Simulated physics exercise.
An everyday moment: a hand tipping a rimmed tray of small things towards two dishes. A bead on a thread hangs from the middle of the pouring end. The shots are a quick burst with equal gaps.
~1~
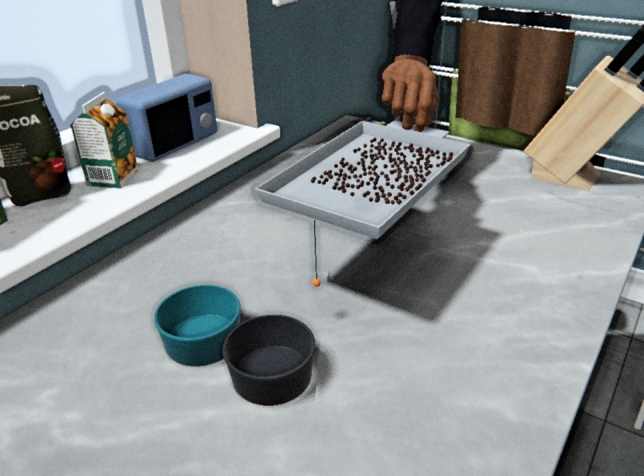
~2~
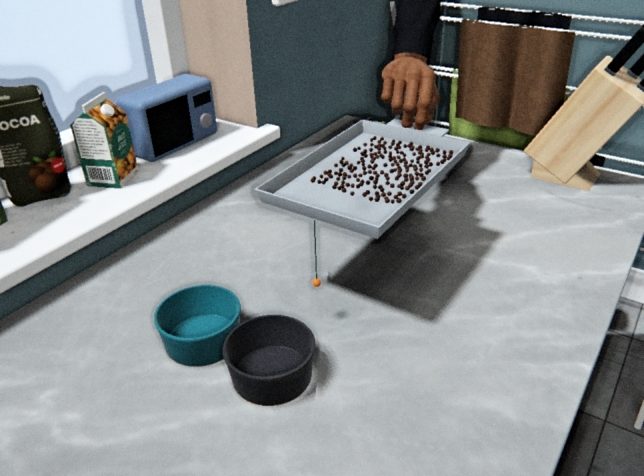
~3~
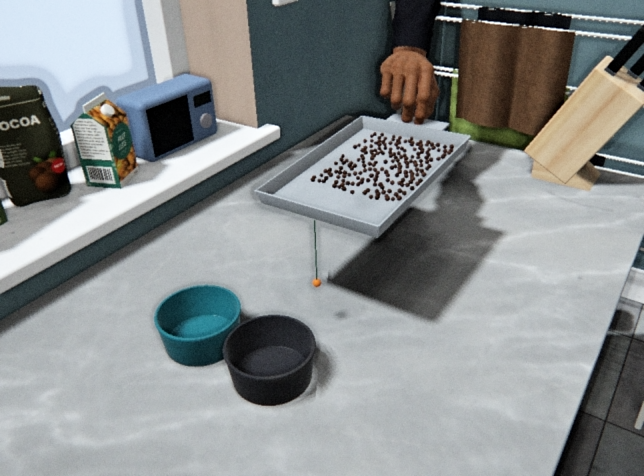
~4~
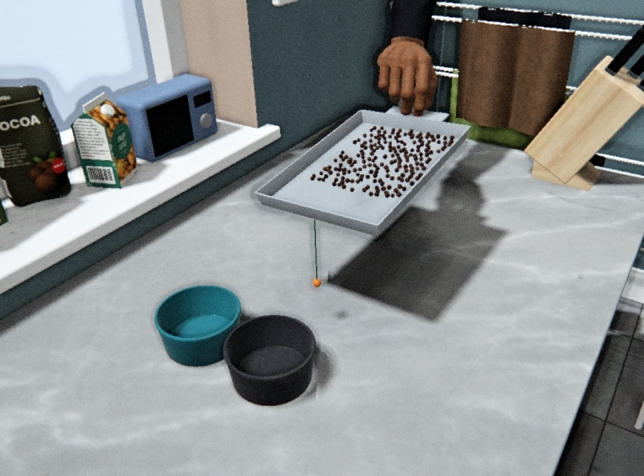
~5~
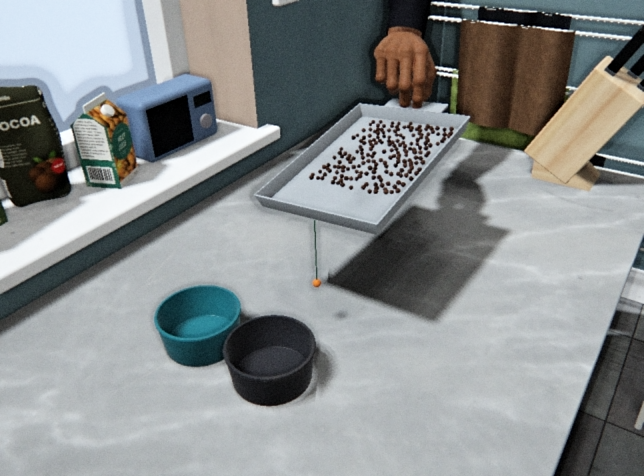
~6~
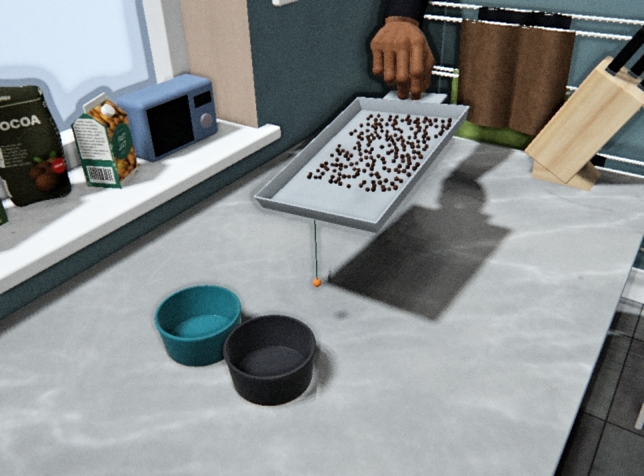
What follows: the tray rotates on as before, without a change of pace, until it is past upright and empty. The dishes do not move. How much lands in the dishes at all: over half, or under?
They take less than half between them.
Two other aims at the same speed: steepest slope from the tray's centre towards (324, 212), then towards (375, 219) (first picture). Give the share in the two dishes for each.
In turn 0 and 0 in a hundred.
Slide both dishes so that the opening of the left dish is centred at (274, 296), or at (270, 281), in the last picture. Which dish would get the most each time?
In turn: The left dish; the left dish.
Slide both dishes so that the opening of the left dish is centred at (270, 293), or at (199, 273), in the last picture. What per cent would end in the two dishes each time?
First some 70, then 40 per cent.
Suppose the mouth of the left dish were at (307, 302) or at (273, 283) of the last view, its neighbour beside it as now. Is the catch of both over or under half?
At the first place the smaller part, at the second above a half.
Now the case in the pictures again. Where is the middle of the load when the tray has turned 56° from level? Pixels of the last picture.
Roughly at (281, 204).
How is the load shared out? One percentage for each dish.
About: Left dish 0, right dish 0 per cent.
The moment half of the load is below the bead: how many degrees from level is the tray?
Roughly 90°.
Shortly afterwards, tray tipped steeply; the bulk on the tray; only a few in the left dish; a little outside both; only a few in the air.
Next, tray tipped right over; near a quarter on the tray; only a few in the left dish; near half outside both; near a quarter in the air.
Some moments later, tray tipped past a quarter turn; only a few in the left dish; all but a few outside both.
In the end, tray tipped past a quarter turn; none at all in the right dish; only a few in the left dish; all but a few outside both.
